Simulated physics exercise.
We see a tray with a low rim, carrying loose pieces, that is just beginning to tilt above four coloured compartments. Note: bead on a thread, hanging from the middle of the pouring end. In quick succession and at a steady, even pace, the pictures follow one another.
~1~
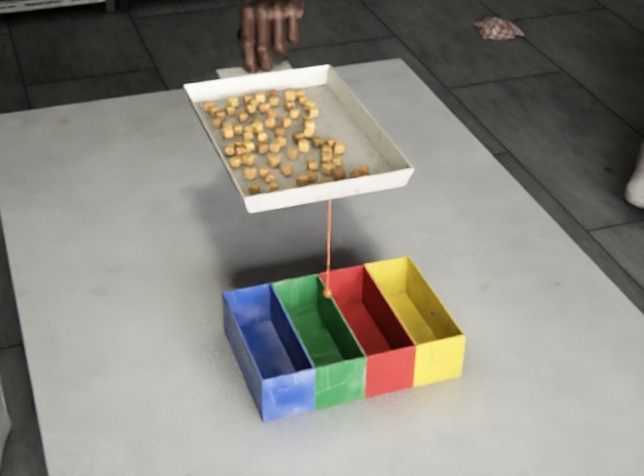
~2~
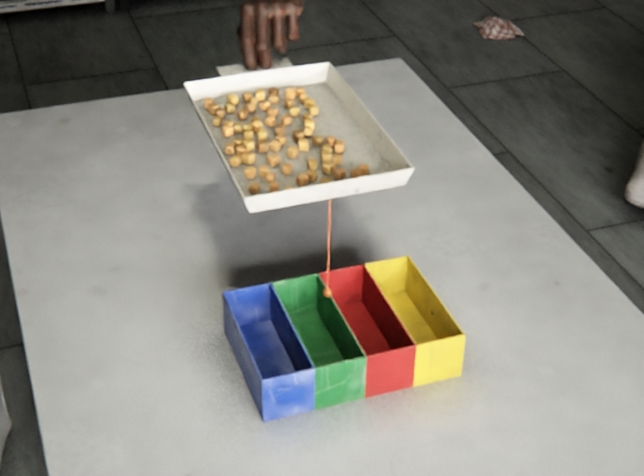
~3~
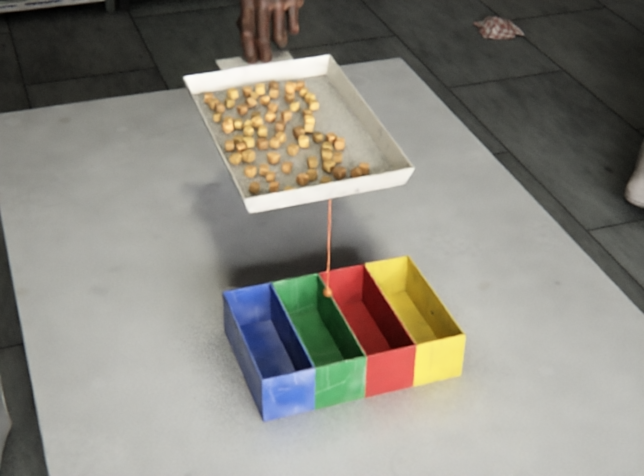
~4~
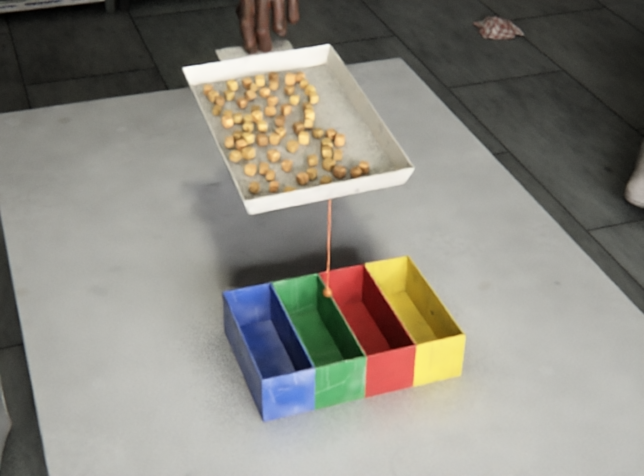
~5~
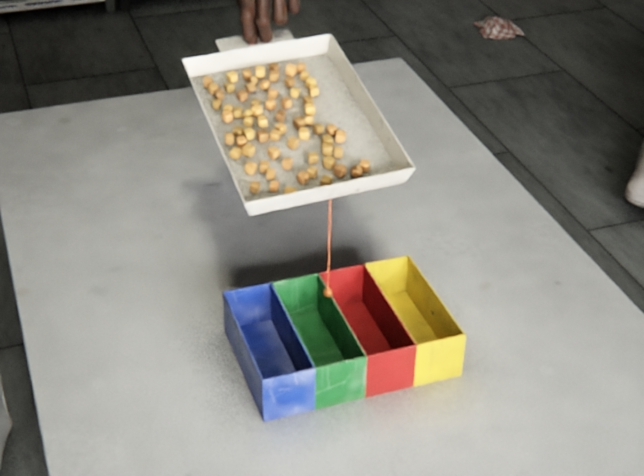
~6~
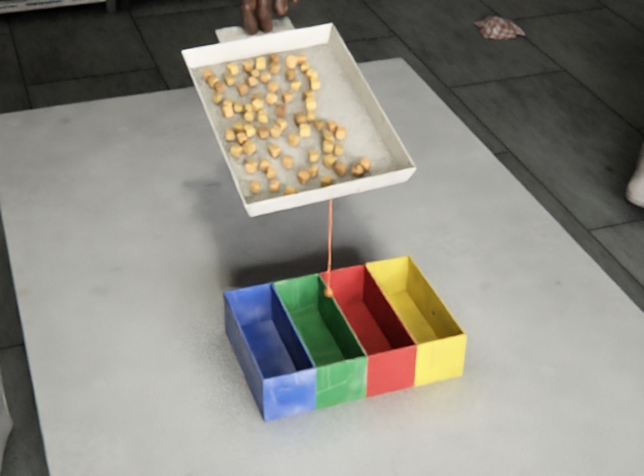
On a pale tabletop, a hand held a white tray of small wooden cubes above blue, green, red and yellow compartments, then slowly raised the back edge, tilting it slightly while the bead hung nearly still.
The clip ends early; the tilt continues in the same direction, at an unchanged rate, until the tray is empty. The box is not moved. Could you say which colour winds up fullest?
The blue cell winds up fullest.
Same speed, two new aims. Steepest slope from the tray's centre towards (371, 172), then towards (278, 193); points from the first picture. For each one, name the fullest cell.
Well, with the first heading it's that yellow cell, and with the second it's that blue cell.
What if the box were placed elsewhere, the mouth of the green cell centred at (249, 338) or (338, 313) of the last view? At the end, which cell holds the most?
Try one goes to that green cell; try two goes to blue.
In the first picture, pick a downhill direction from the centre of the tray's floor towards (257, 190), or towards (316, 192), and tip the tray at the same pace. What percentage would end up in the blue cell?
Shares: 70 %, then 30 %.
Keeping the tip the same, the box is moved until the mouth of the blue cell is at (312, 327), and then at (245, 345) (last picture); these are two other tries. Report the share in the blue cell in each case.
Close to 20 in a hundred first, close to 50 in a hundred second.
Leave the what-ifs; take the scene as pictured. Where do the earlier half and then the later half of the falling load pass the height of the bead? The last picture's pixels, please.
Early half (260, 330), late half (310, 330).
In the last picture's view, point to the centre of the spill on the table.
Around (197, 420).
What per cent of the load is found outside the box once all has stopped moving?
Close to 30 in a hundred.
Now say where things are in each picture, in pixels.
The first frame shows corners of the pouring end (249, 194) and (406, 167), level; middle of the load (280, 132), small wooden cubes; bead on its thread (328, 293); blue cell (288, 391); green cell (340, 379); red cell (390, 368); yellow cell (439, 357).
The second frame shows corners of the pouring end (249, 194) and (406, 166), level; middle of the load (280, 130).
The third frame shows corners of the pouring end (249, 195) and (406, 166), tipped barely, lowest at the left corner; middle of the load (280, 126).
The fourth frame shows corners of the pouring end (249, 197) and (406, 166), tipped a little, lowest at the left corner; middle of the load (280, 121).
The fifth frame shows corners of the pouring end (249, 198) and (407, 165), tipped a little, lowest at the left corner; middle of the load (281, 116).
The sixth frame shows corners of the pouring end (250, 200) and (408, 165), tipped a little, lowest at the left corner; middle of the load (281, 111); blue cell (290, 391); green cell (341, 379); red cell (391, 367); yellow cell (440, 356).
Just after the last frame, tray tipped steeply; every one on the tray.
A moment on, tray tipped right over; almost all on the tray; just a few falling or outside the box.
Further on, tray tipped past a quarter turn; roughly half in the blue cell; roughly a quarter in the green cell; just a few in the red cell; roughly a quarter falling or outside the box.
When it is over, tray tipped past a quarter turn; roughly half in the blue cell; roughly a quarter in the green cell; just a few in the red cell; not one in the yellow cell; roughly a quarter outside the box.
